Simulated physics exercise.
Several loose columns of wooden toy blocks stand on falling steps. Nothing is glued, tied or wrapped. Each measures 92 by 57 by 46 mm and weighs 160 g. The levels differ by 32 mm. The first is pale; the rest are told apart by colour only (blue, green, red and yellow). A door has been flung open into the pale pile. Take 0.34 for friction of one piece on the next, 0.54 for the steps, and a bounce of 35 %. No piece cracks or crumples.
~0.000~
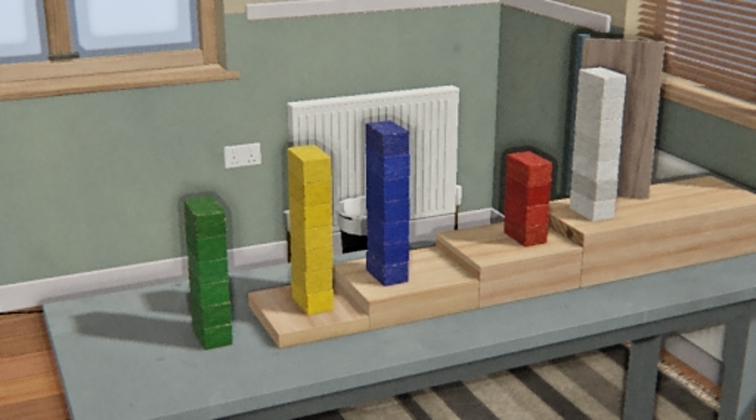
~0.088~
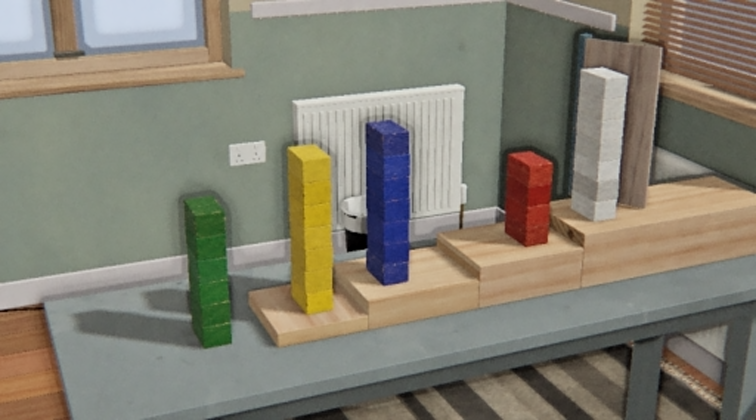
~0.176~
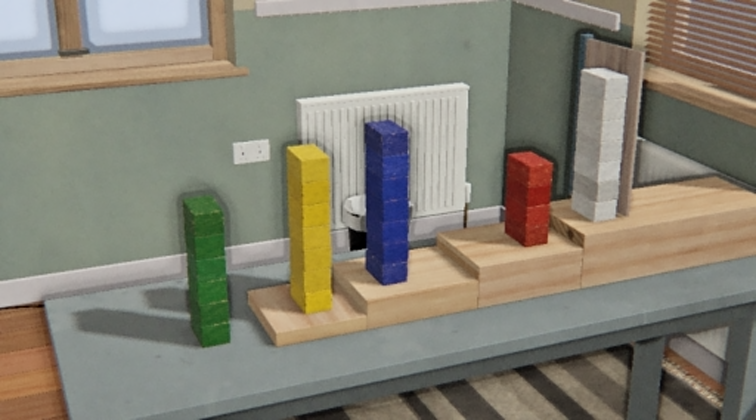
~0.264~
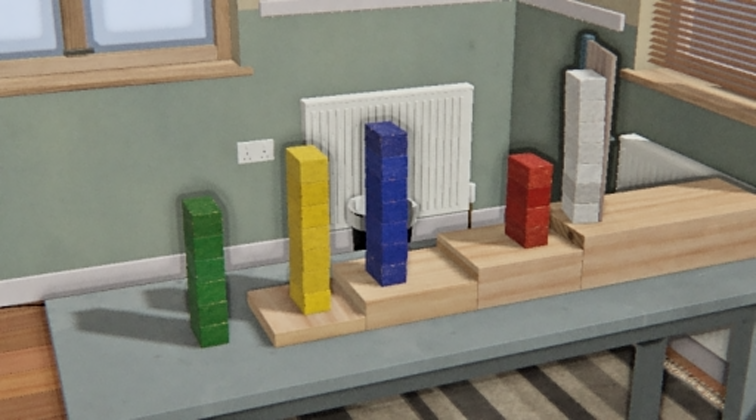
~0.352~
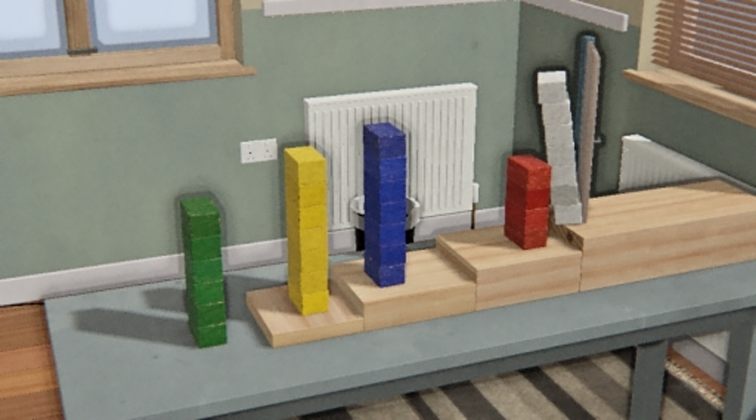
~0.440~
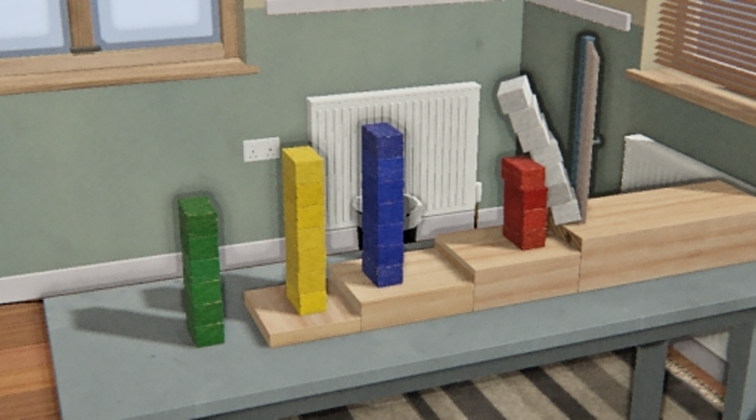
A door swung round on the top step and pushed into the tall white stack of blocks, which tilted left over the shorter red stack while the blue, yellow and green ones stayed standing.
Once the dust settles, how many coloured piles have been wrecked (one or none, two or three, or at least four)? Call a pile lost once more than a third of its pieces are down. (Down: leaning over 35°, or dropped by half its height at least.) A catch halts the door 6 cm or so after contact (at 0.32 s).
It takes no more than one of them.
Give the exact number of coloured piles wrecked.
The count is 1.
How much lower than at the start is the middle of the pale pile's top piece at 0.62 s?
About 16 cm.
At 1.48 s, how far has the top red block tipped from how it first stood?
About 90°.
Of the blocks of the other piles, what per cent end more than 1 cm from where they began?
It is 10 per cent.
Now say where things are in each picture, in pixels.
In the first frame (places mark the middle of the side facing us; the camera moves round a little), door edge (662, 75) 53° before square; top red block (517, 170); top blue block (396, 144); the rest undisturbed.
In the second frame, door edge (658, 82) 30° before square; top green block (211, 225).
In the third frame, door edge (640, 87) 6° before square; top green block (209, 224).
In the fourth frame, door edge (611, 92) 17° past square; top green block (208, 225).
In the fifth frame, door edge (595, 93) 28° past square, top of the pale pile leaning 6°; top green block (206, 226); the rest undisturbed.
In the sixth frame, door edge (594, 94) 28° past square, top of the pale pile leaning 20°; top red block (511, 174) shifted 12 mm; top green block (203, 225); one has shifted.
After 0.62 s, 6 of the pale pile down; none of the 24 other blocks down, 4 disturbed; top red block leaning 5°.
After 0.96 s, 6 of the pale pile down; none of the 24 other blocks down, 4 disturbed; top red block leaning 18°.
After 1.48 s, 6 of the pale pile down; 3 of the 24 other blocks down; top red block on its side.
At rest (1.8 s), 6 of the pale pile down; 3 of the 24 other blocks down; top red block on its side; top blue block unmoved. Wrecked, red. As the last picture would show them, middles, top red block near (412, 267), top blue block near (382, 140).
